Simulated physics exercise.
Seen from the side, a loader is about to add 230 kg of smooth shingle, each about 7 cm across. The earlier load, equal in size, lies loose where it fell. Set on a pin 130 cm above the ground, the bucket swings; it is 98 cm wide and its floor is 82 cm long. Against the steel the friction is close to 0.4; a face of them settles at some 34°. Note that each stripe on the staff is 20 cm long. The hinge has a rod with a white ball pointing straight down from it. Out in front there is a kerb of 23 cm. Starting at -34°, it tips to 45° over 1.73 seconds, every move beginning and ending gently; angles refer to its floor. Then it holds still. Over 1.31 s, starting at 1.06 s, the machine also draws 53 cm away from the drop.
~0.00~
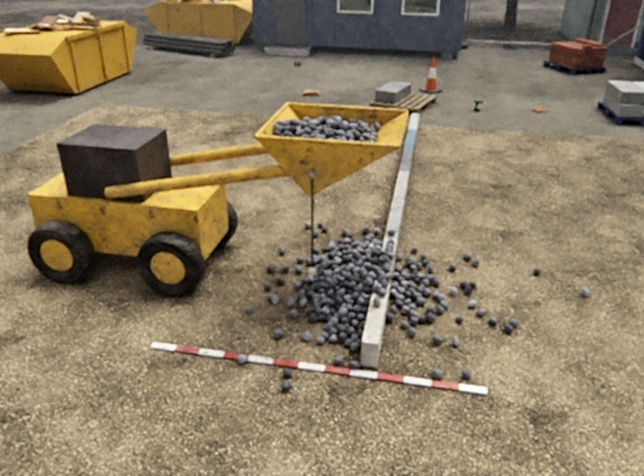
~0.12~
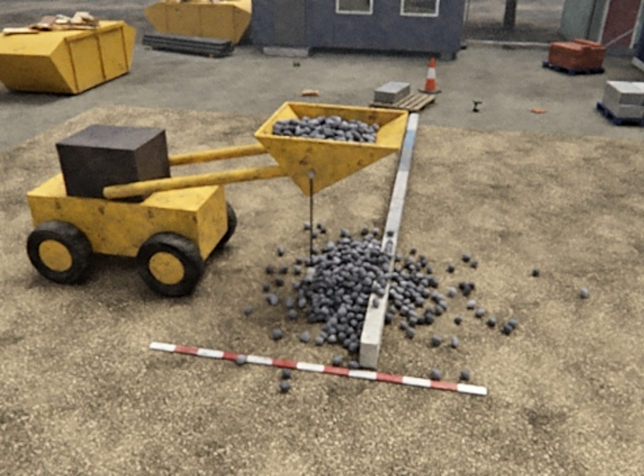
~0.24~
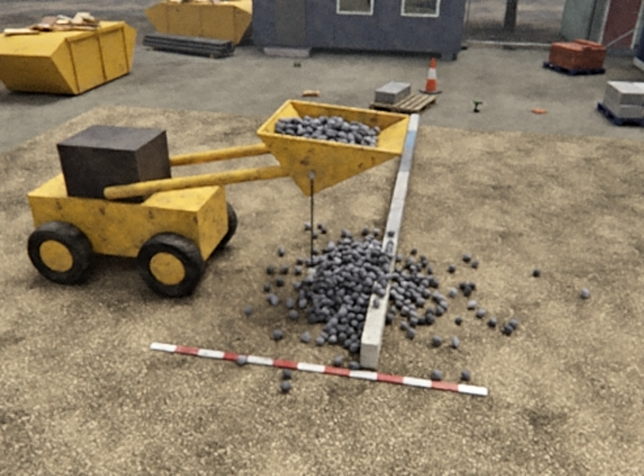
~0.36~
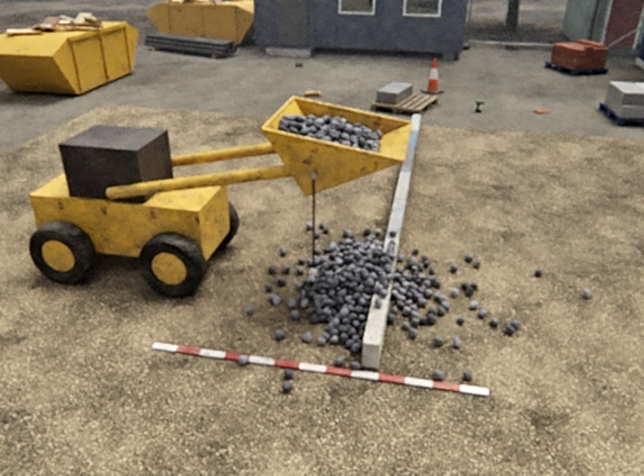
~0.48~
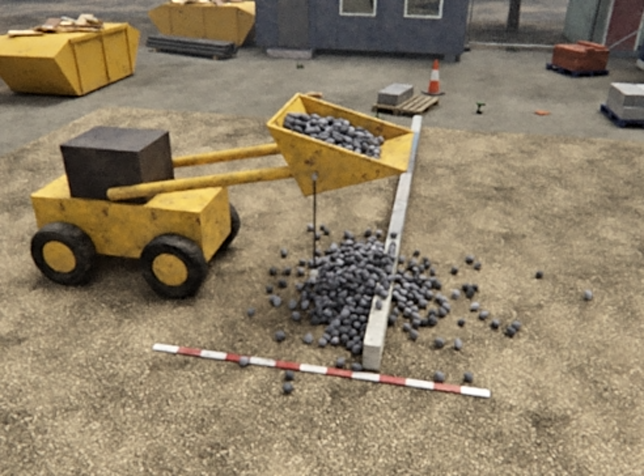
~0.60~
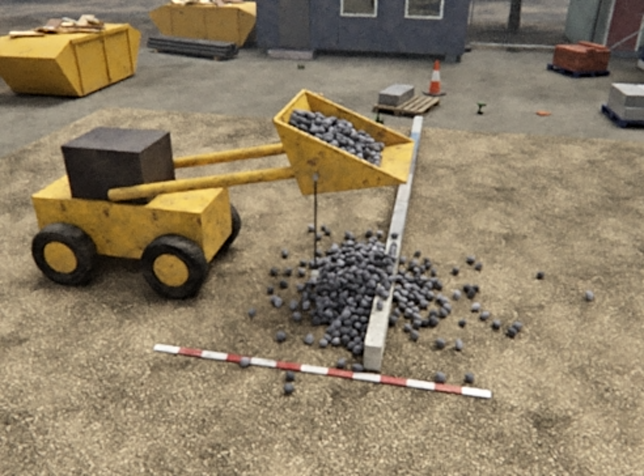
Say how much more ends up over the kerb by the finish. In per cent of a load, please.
Some 49 per cent is added.
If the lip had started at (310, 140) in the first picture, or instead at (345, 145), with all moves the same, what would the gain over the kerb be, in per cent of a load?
Around 0 and 0 percent respectively.
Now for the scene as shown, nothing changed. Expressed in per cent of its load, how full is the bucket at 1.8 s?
Estimate: 0 % remaining inside, roughly.
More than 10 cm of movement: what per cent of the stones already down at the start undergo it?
Roughly 15 % of them.
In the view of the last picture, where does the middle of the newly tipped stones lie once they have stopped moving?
(388, 284).
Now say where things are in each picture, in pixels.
In the first picture, lip at (399, 147), floor tilted -34°, highest stones at (302, 124). The earlier load is highest near (383, 272), 27 cm above ground level, 84 % on this side of the kerb, 16 % over the kerb.
In the second picture, the bucket is at -33°, its lip at (399, 149); the top of the load is at (302, 124); the stones move at 0.1 m/s on average.
In the third picture, lip at (401, 154), floor tilted -30°, highest stones at (304, 123); the stones move at 0.1 m/s on average.
In the fourth picture, the bucket is at -25°, its lip at (404, 161); the top of the load is at (308, 122); the stones move at 0.2 m/s on average.
In the fifth picture, lip at (406, 172), floor tilted -19°, highest stones at (308, 120); the stones move at 0.2 m/s on average.
In the sixth picture, the bucket is at -12°, its lip at (407, 183); the top of the load is at (310, 118); the stones move at 0.2 m/s on average.
After 1.3 s the floor is at 33°; in per cent of one load, 91 in the bucket, 93 on this side of the kerb, 17 over the kerb; the foremost stones are at (512, 301).
After 1.8 s the floor is at 45°; in per cent of one load, 2 in the bucket, 139 on this side of the kerb, 59 over the kerb; the foremost stones are at (515, 305).
After 2.8 s the floor is at 45°; in per cent of one load, 0 in the bucket, 135 on this side of the kerb, 65 over the kerb; the foremost stones are at (571, 303).
After 5.3 s the floor is at 45°; in per cent of one load, 0 in the bucket, 135 on this side of the kerb, 65 over the kerb; the foremost stones are at (571, 303). Net gain over the kerb, 49.
